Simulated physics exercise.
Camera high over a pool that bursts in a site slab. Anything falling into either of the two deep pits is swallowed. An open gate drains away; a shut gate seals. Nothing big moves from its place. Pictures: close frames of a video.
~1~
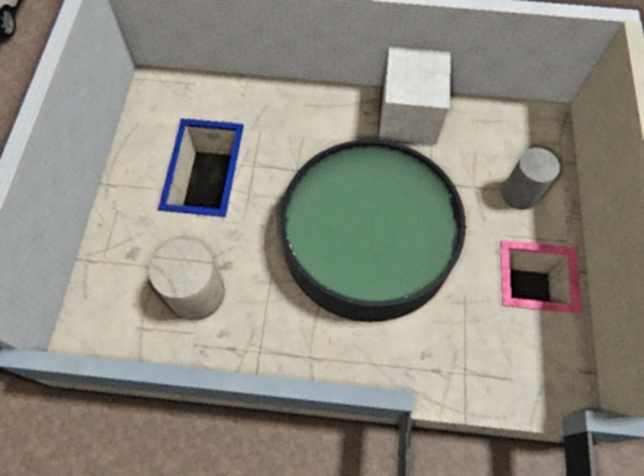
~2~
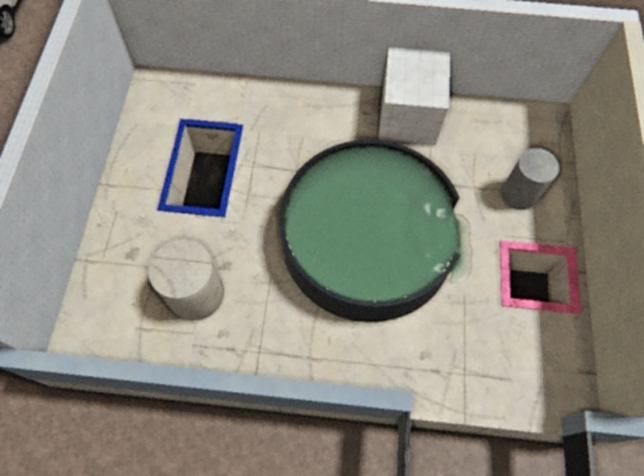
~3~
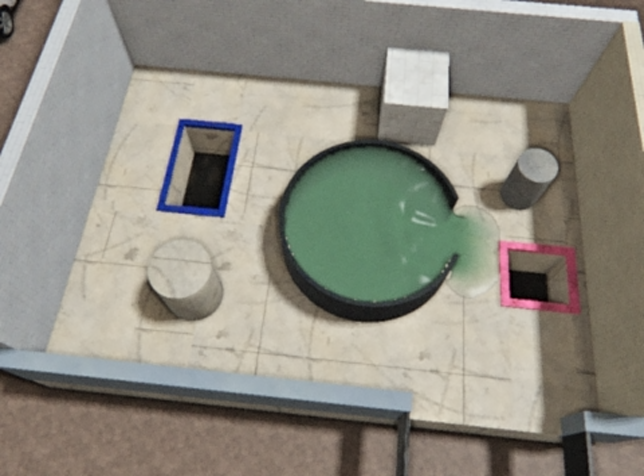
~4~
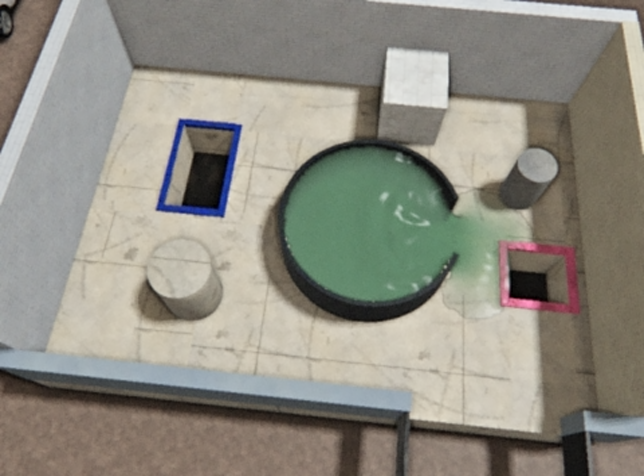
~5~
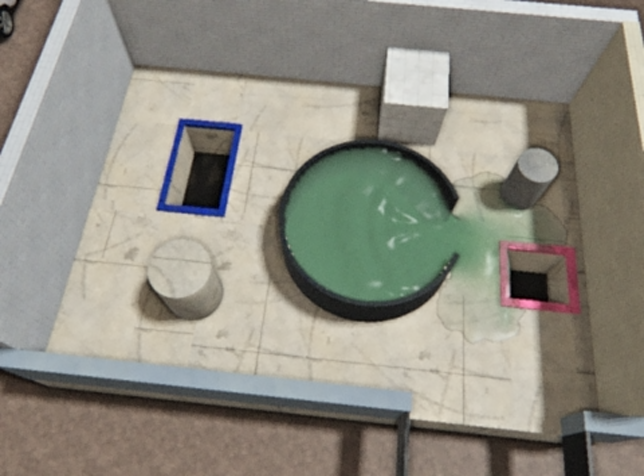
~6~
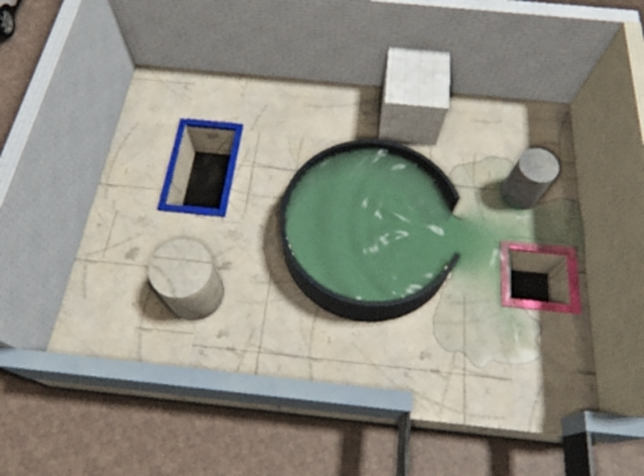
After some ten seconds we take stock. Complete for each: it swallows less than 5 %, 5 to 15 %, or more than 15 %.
Completed: The gate swallows 5 to 15 %; the blue pit swallows less than 5 %; the pink pit swallows more than 15 %.
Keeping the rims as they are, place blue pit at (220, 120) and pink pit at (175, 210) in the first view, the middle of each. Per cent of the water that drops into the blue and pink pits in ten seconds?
Breakdown: Blue 0%, pink 0%.
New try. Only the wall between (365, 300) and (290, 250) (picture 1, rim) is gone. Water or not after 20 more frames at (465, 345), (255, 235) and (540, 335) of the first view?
Point 1: Inundated; point 2: Inundated; point 3: Inundated.
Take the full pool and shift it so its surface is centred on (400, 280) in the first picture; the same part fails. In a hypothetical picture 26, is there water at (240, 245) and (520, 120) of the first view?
Untouched, swamped.
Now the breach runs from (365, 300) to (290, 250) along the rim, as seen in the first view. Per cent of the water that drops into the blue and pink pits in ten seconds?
In percent: Blue 12, pink 4.
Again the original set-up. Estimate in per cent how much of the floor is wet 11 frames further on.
Near 25 in a hundred.
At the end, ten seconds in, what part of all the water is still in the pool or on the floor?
About 54 %.
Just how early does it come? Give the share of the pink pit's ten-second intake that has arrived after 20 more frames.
Approximately 55 in a hundred, I reckon.
A moment on, water covers 20 % of the floor; the gate 0 %, the blue pit 0 %, the pink pit 7 %.
Next, water covers 25 % of the floor; the gate 1 %, the blue pit 0 %, the pink pit 13 %.
Then, water covers 30 % of the floor; the gate 2 %, the blue pit 0 %, the pink pit 21 %.
Later, water covers 40 % of the floor; the gate 4 %, the blue pit 0 %, the pink pit 30 %.
In the end, water covers 60 % of the floor; the gate 8 %, the blue pit 0 %, the pink pit 38 %.
